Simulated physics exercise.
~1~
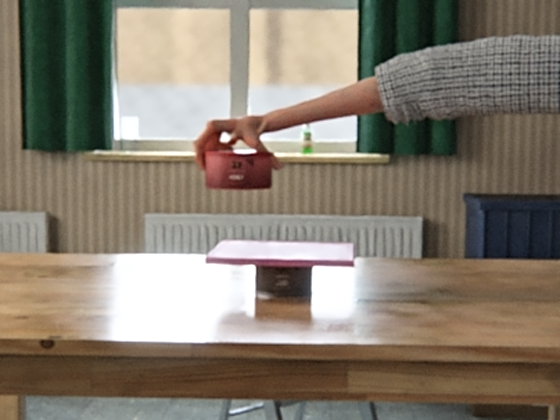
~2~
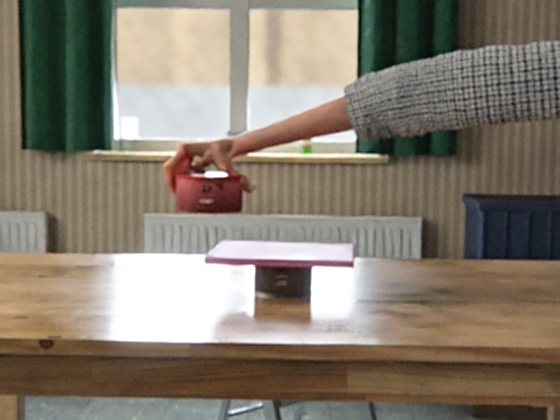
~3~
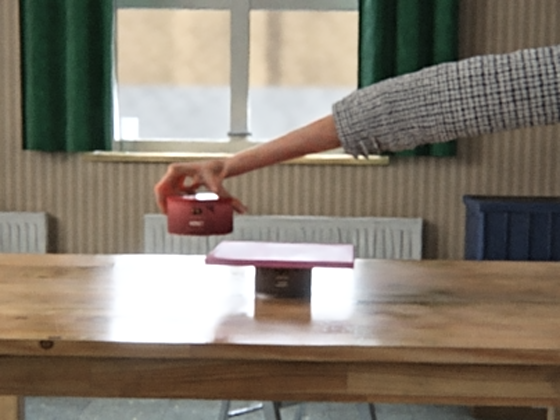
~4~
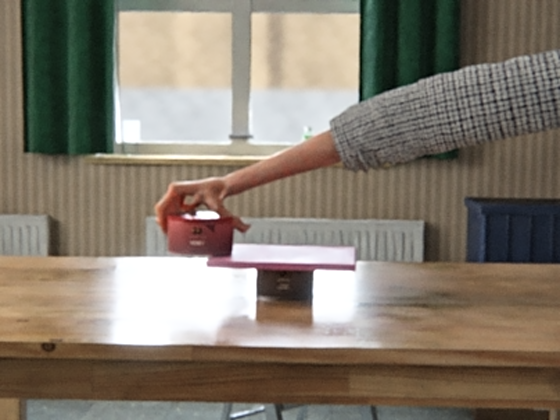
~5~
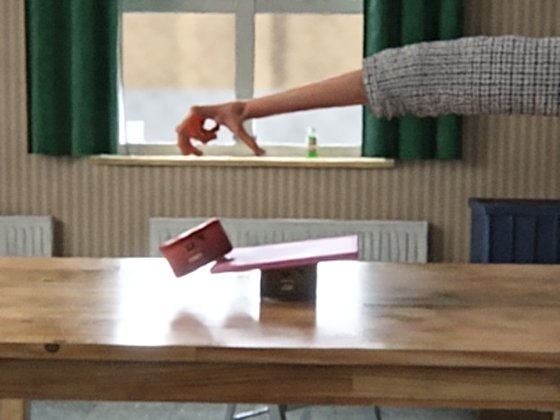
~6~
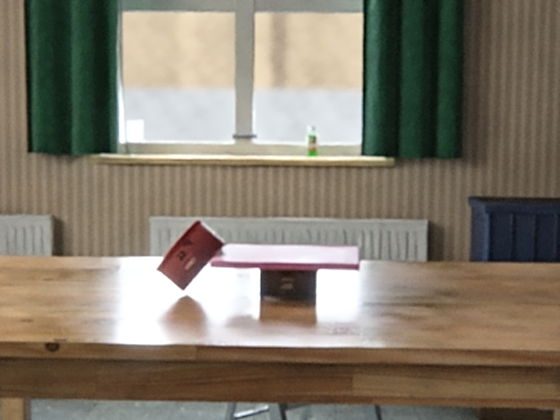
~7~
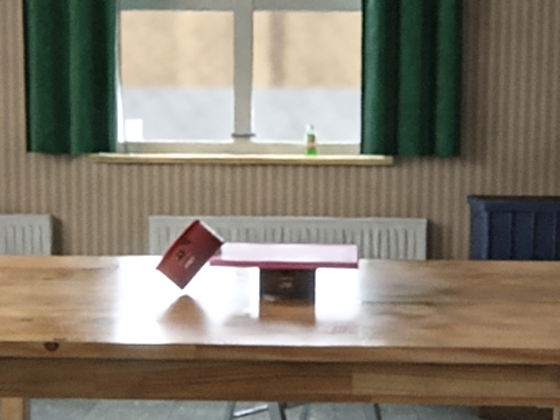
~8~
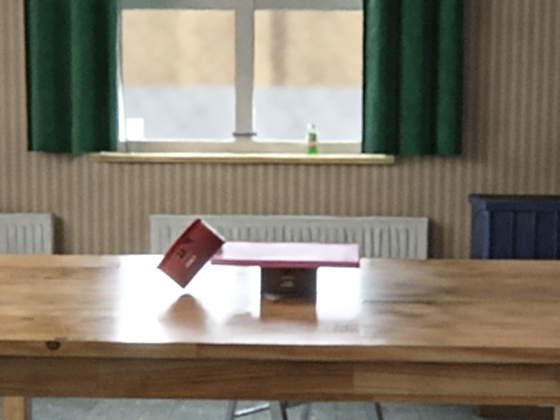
A hand in a grey checked sleeve reaches in from the right, holding a red tub above a wooden table, seen from the side by a slightly swaying camera. On the table a flat pink tray rests on a brown tub, with a window and green curtains behind. The hand moves the red tub left and lowers it to the tray's left edge. It lets go and draws back, and the red tub tips over leftward as the tray tilts. The tray settles level again on the brown tub, while the fallen red tub lies still, leaning against its left edge.
